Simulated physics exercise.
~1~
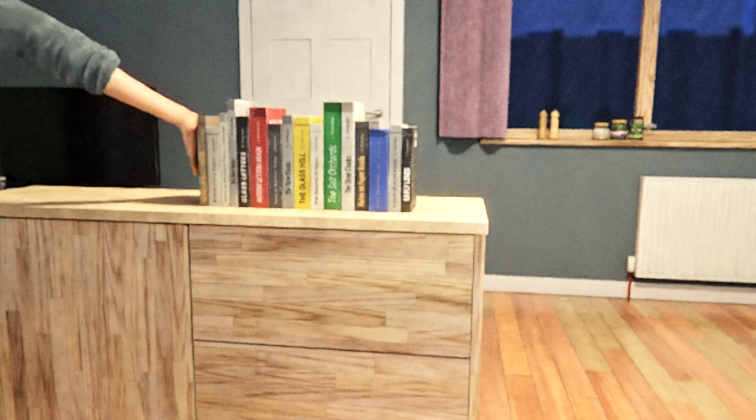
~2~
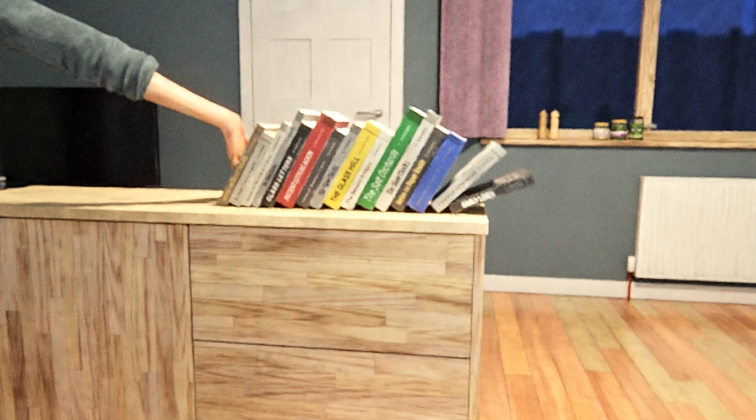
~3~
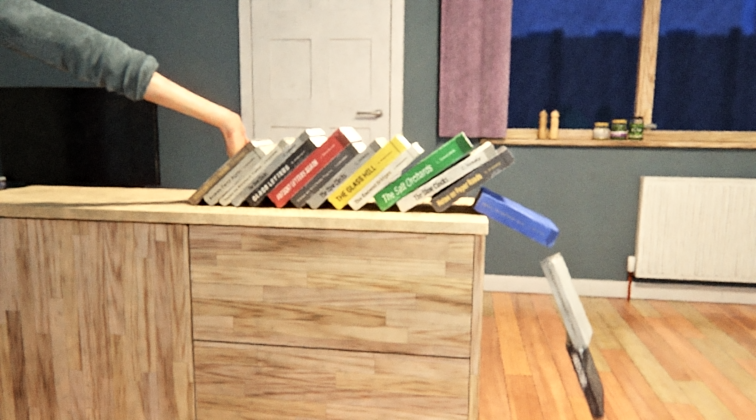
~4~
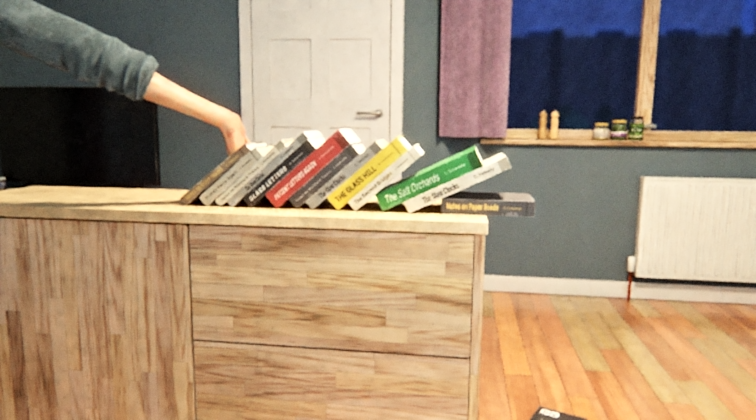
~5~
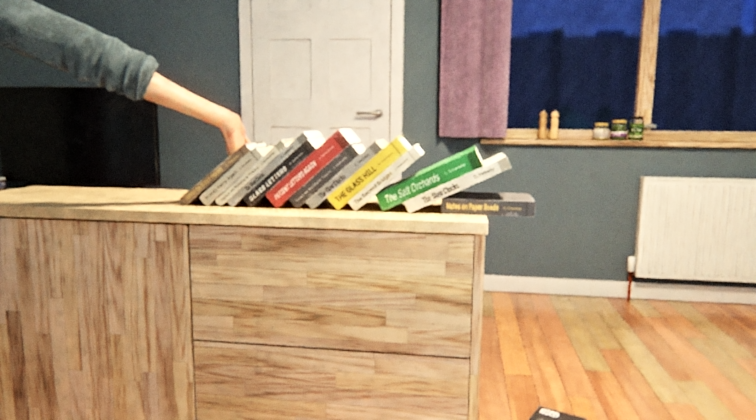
A hand pushes a row of books rightward, tipping them over and dropping three off the edge.
